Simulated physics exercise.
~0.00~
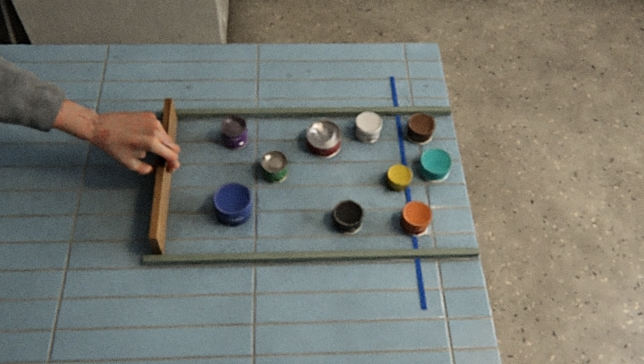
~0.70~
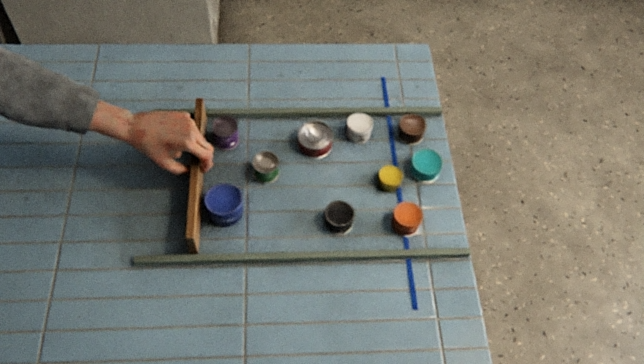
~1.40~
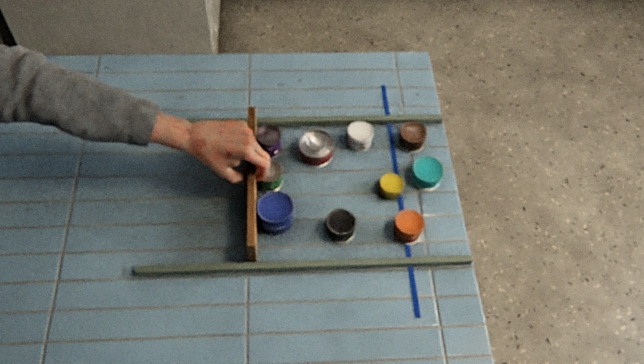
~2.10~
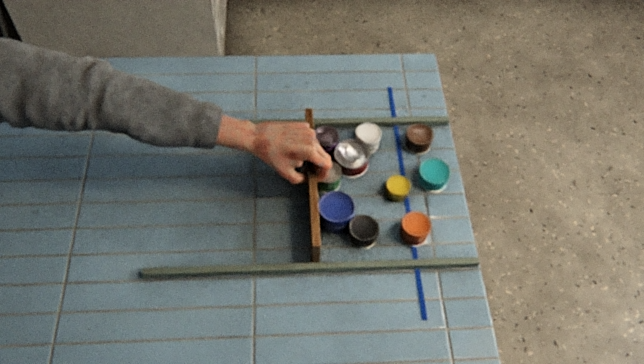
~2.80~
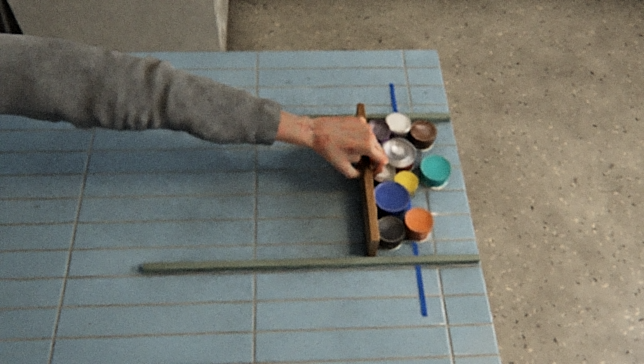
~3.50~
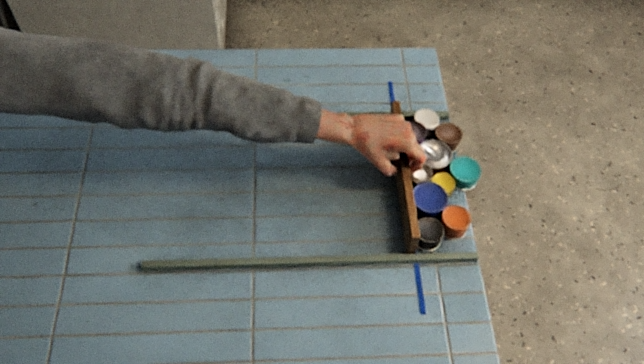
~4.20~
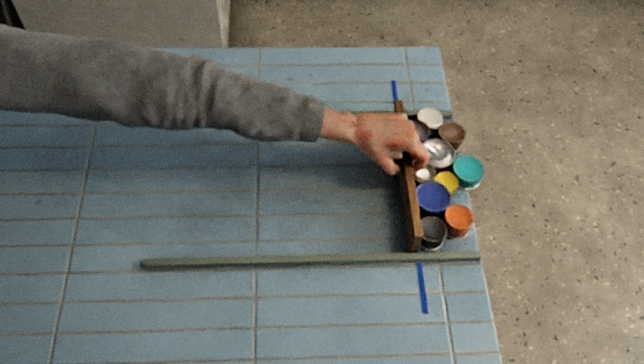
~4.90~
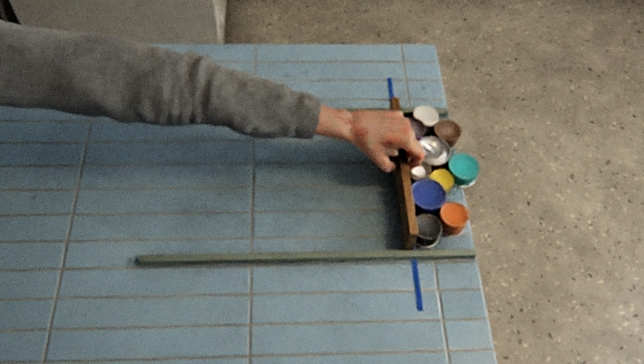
On a blue tiled tabletop, small colourful pots and tins sit scattered between two green rails, with a strip of blue tape crossing near the right end. A hand in a grey sleeve holds a wooden board upright at the left and starts sliding it right. The board meets the purple and blue pots first, then gathers the green tin, the red pot and the black one. The pots bunch tightly as the push carries them over the tape. The board stops around the tape line, and the whole cluster rests crowded at the table's edge, with none fallen.
